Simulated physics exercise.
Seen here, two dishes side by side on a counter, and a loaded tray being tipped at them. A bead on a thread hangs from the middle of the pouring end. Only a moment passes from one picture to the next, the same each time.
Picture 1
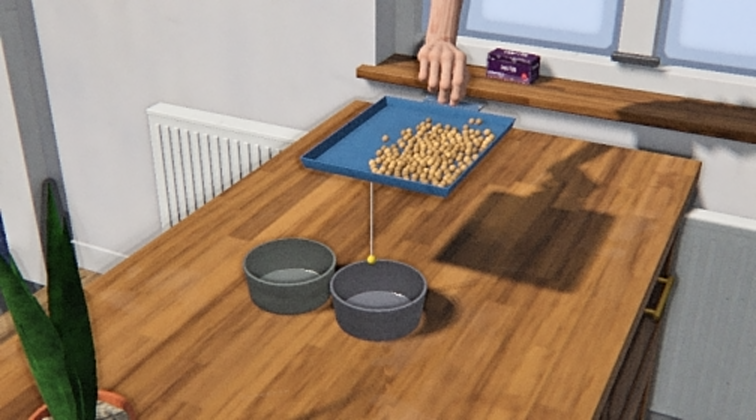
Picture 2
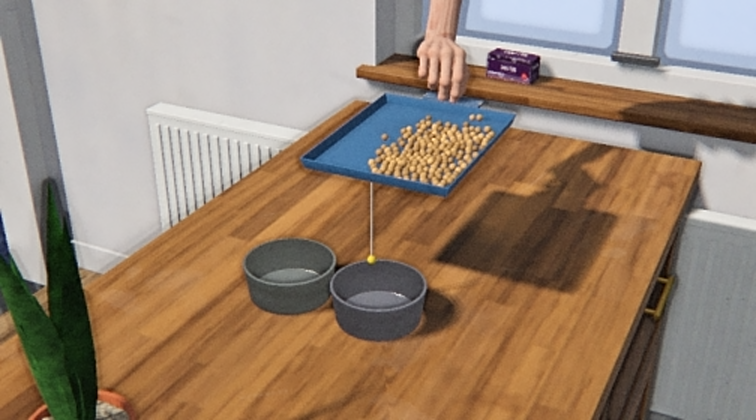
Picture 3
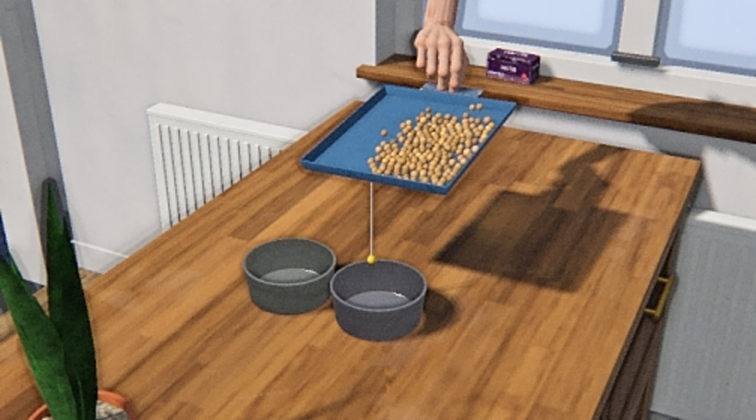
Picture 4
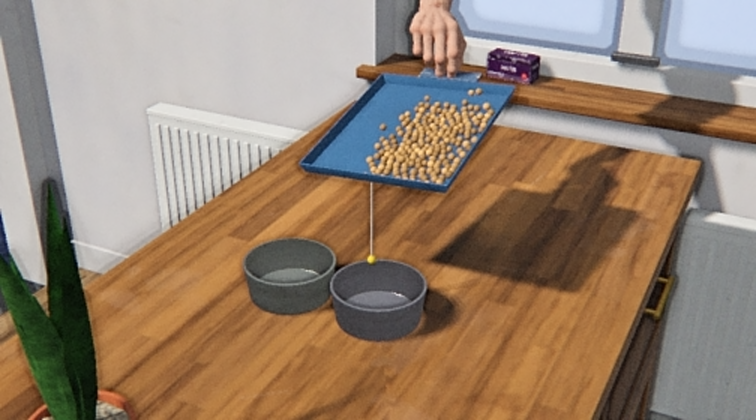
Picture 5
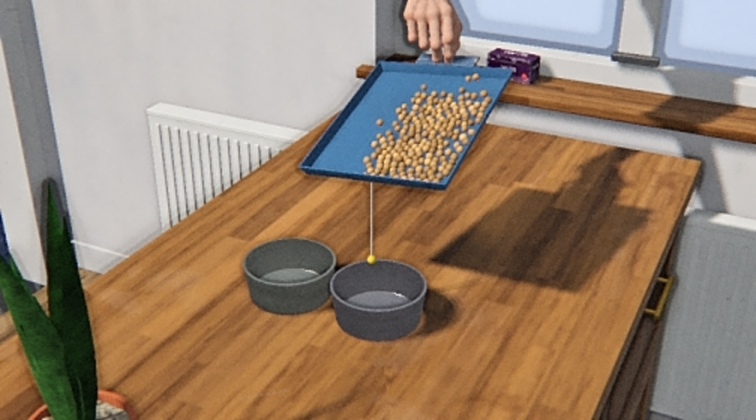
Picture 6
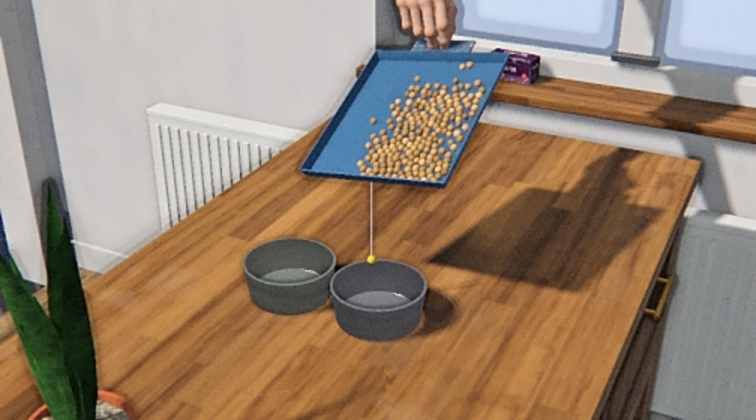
The clip opens on a hand holding a blue tray of round wooden beads above a wooden counter, with two empty grey dishes below. The hand steadily raises the far end, the near edge slants slightly down to the left, and the beads loosen and shift modestly across the tray.
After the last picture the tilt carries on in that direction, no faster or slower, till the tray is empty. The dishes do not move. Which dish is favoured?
The left-hand one ends fuller.
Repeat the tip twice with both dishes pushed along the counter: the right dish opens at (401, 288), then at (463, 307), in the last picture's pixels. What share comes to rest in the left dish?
Near 80 % and 20 %.
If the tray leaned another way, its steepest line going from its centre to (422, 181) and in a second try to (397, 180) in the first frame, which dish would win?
At the first place right, at the second the right dish.
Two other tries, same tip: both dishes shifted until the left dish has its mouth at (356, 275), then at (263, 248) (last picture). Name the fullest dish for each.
At the first place the dish on the left, at the second the right dish.
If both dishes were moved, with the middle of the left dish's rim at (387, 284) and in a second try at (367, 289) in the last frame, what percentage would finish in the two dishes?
First some 10, then 20 per cent.
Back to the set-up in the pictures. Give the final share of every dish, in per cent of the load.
For the left dish some 70 %, for the right dish some 20 %.
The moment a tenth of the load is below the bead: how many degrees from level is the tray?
Near 70 degrees.
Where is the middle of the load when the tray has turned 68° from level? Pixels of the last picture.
At about (330, 187).
Just after the last frame, tray tipped steeply; roughly half on the tray; just a few in the right dish; about a tenth in the left dish; roughly a third in the air.
A moment on, tray tipped past a quarter turn; roughly a quarter in the right dish; roughly two thirds in the left dish; about a tenth outside both; about a tenth in the air.
Further on, tray tipped past a quarter turn; roughly a quarter in the right dish; roughly two thirds in the left dish; about a tenth outside both.
When it is over, tray tipped past a quarter turn; roughly a quarter in the right dish; roughly two thirds in the left dish; about a tenth outside both.
